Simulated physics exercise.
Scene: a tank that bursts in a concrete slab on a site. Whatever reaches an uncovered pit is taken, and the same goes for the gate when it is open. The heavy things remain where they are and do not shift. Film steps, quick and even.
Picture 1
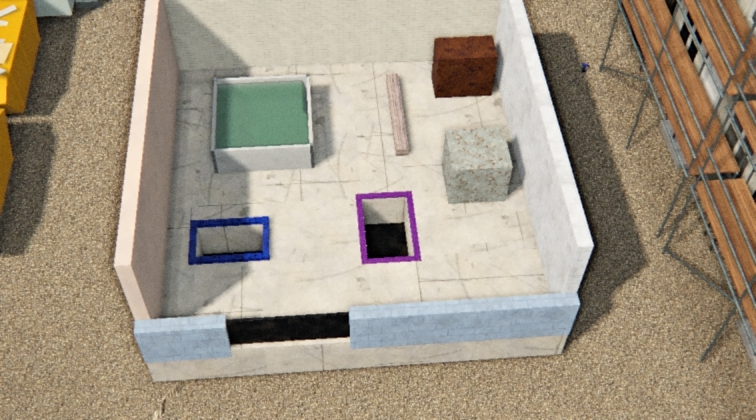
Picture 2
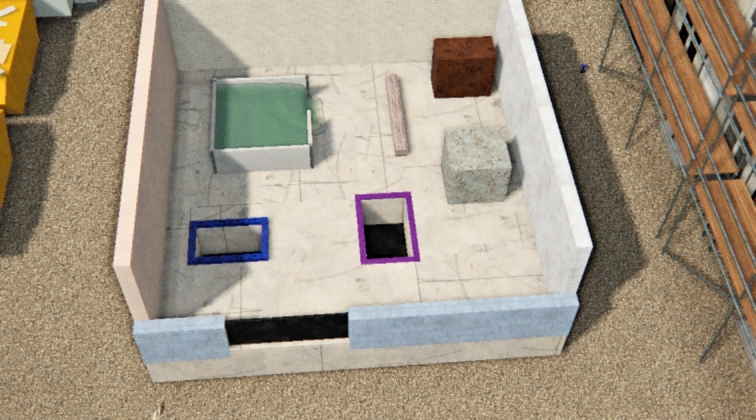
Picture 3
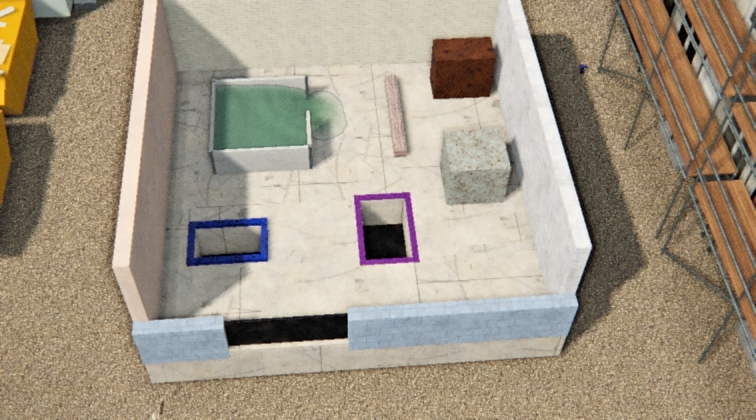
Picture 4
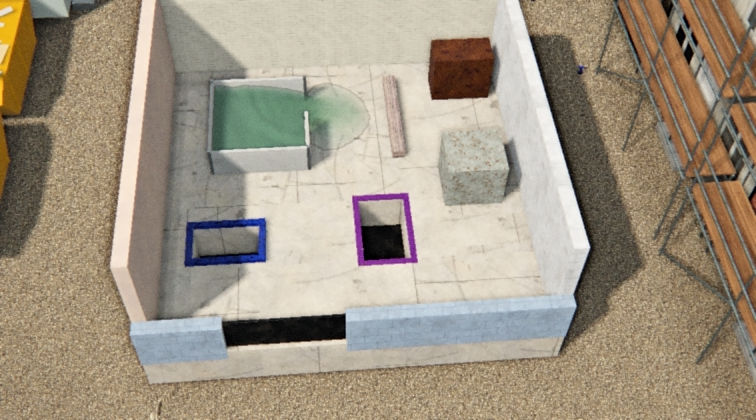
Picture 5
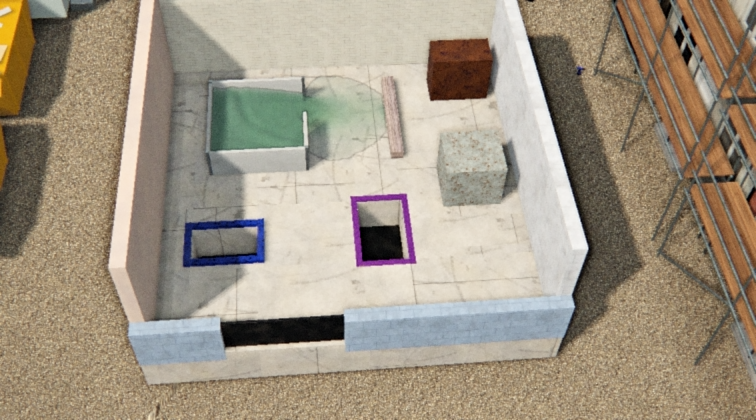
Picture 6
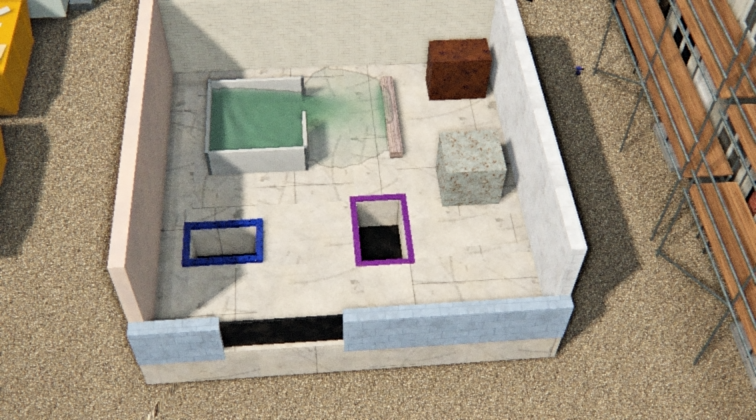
Walled concrete slab with a tank of green water opening on its right side, water spreading across the floor to a low bar.
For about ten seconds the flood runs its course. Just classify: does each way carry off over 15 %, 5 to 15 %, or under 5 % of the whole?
The gate carries off under 5 %; the blue pit carries off under 5 %; the purple pit carries off over 15 %.
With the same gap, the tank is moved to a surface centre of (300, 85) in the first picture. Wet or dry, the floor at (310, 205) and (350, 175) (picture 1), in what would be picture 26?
The first spot ends up waterlogged, while the second ends up waterlogged.
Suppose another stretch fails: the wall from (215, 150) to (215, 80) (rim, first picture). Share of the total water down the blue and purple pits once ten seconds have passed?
The blue pit gets 6 per cent and the purple pit 12 per cent.
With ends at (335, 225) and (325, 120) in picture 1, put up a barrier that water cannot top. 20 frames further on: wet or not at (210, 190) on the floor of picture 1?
Finding: Unreached.
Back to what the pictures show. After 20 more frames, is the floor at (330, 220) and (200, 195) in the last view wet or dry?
As listed: Swamped; unwetted.
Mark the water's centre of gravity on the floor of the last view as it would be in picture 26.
I'd mark it close to (331, 124).
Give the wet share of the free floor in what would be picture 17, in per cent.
I reckon 25 per cent or so.
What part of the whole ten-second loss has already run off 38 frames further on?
It comes to around 55 per cent.
A moment on, water covers 15 % of the floor; the gate 0 %, the blue pit 0 %, the purple pit 0 %.
Next, water covers 25 % of the floor; the gate 0 %, the blue pit 0 %, the purple pit 1 %.
Then, water covers 40 % of the floor; the gate 0 %, the blue pit 0 %, the purple pit 5 %.
Later, water covers 60 % of the floor; the gate 0 %, the blue pit 0 %, the purple pit 10 %.
In the end, water covers 85 % of the floor; the gate 0 %, the blue pit 0 %, the purple pit 18 %.
